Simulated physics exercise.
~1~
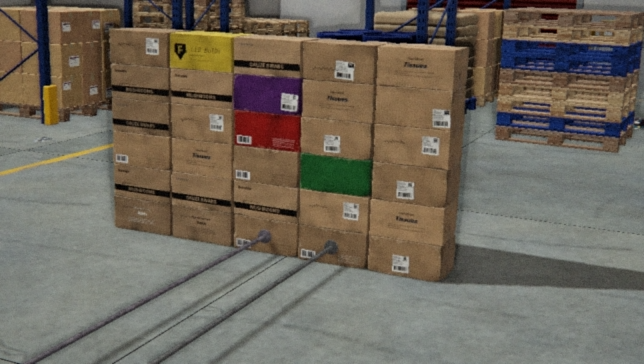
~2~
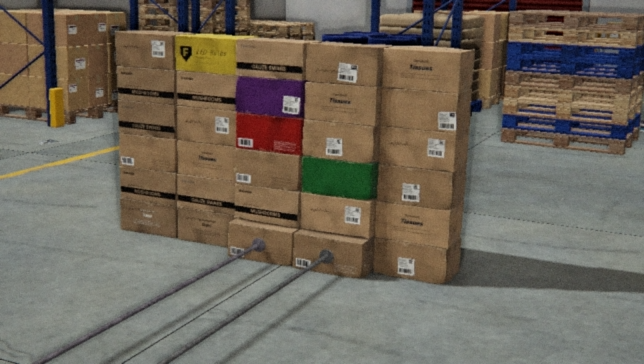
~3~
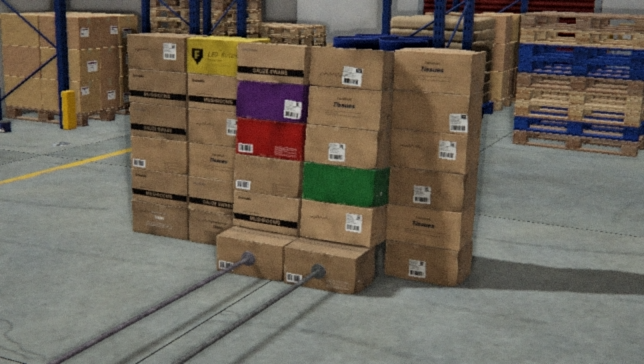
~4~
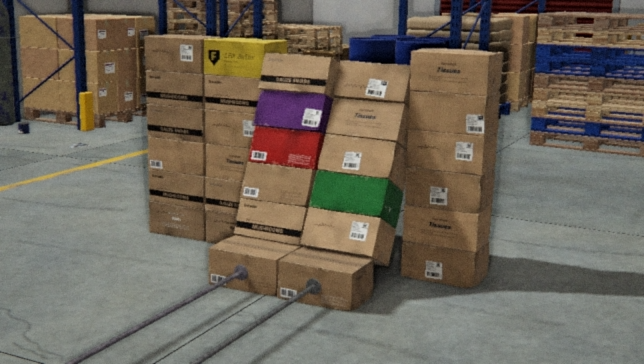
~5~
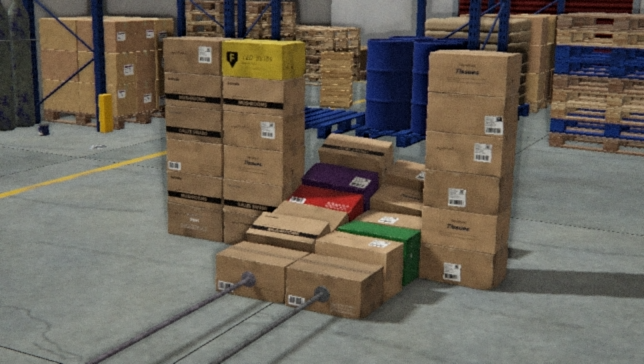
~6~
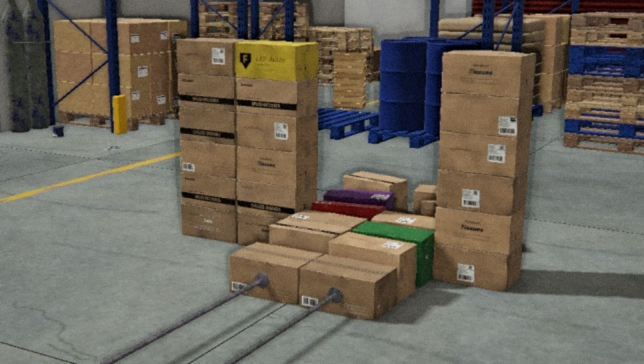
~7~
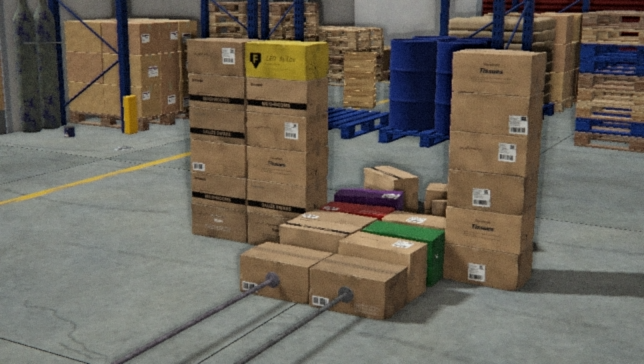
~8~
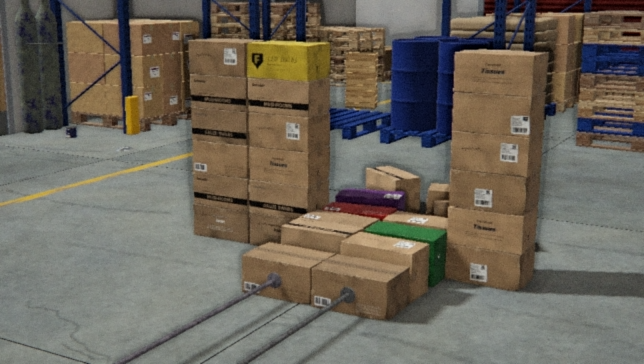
A wall of stacked cartons stood in a warehouse as two rods drew a pair of bottom boxes out toward the front. The two columns above tipped backward and collapsed, leaving the red, purple and green cartons lying between the stacks still standing.
